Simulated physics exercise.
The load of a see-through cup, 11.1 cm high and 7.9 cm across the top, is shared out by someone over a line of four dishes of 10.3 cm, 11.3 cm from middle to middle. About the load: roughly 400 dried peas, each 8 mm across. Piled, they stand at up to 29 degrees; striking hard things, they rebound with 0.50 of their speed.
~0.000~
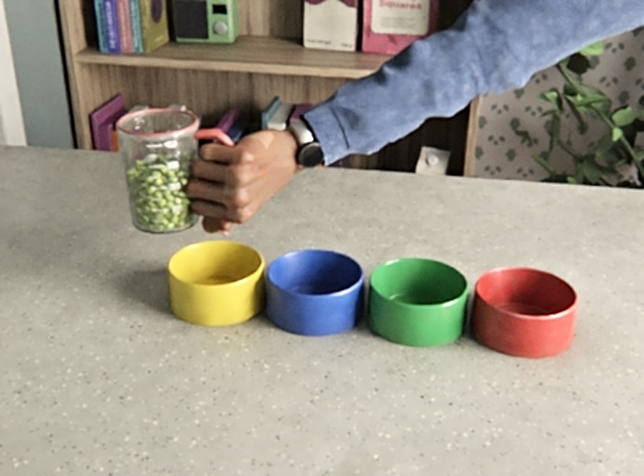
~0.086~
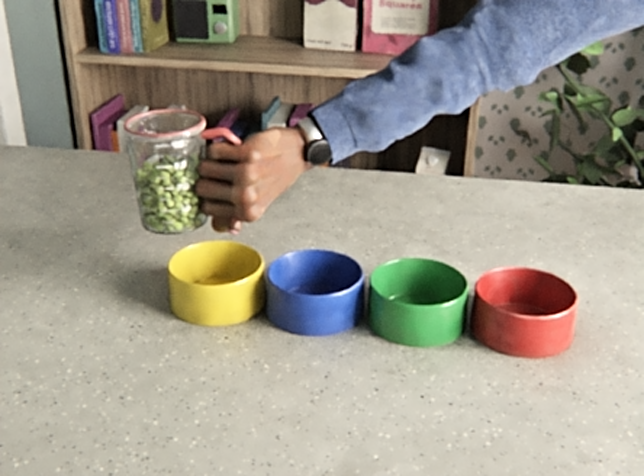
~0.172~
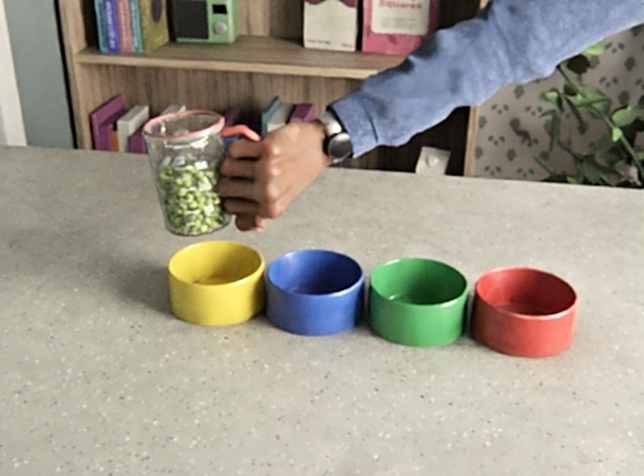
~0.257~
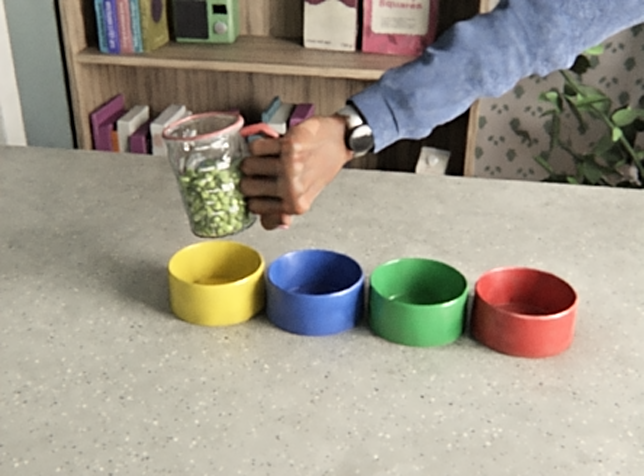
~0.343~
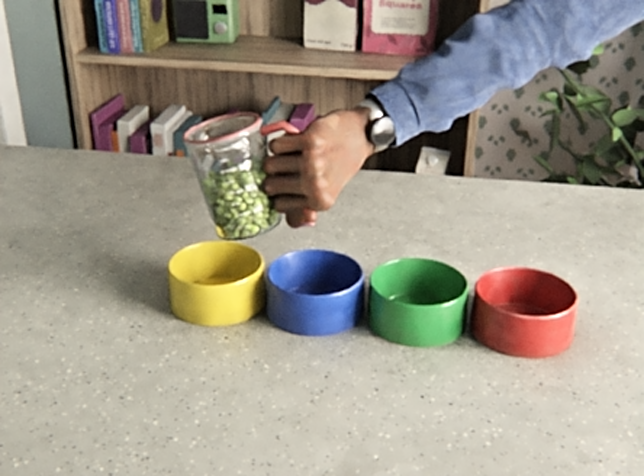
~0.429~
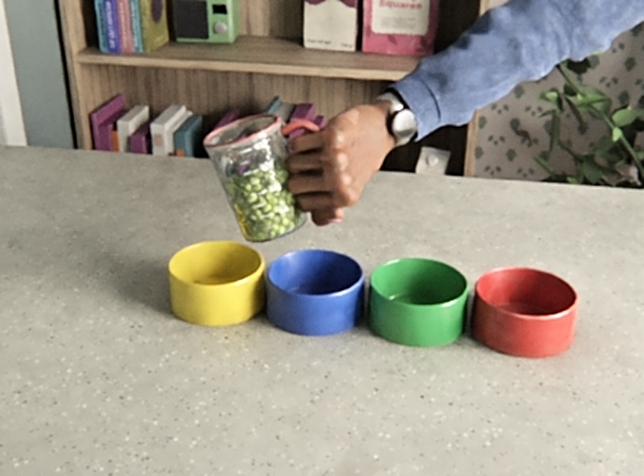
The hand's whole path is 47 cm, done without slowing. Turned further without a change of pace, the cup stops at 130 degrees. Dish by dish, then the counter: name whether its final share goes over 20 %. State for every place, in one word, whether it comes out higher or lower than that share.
Red: Higher, blue: Lower, green: Lower, yellow: Lower, counter: Lower.
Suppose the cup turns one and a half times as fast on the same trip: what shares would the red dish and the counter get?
I'd say red ends at 100 while the counter ends at 0.
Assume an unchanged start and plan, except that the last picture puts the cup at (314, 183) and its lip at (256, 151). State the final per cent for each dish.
Red 100, blue 0, green 0, yellow 0.
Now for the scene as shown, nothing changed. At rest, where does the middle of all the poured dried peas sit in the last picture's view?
Roughly (525, 310).
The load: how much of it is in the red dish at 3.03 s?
I'd say around 100 per cent.
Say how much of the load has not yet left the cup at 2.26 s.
Roughly 90 per cent, I'd say.
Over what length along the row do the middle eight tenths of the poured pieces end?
It spans roughly 6 centimetres along the row.
Then, at 1.53 s, tilt 69 degrees; cup holds 100 %.
After 2.26 s, tilt 104 degrees; cup holds 90 %, red 10 %.
After 3.03 s, tilt 130 degrees; cup holds 0 %, red 100 %.
At rest (3.3 s), red 100 %, blue 0 %, green 0 %, yellow 0 %, counter 0 %.
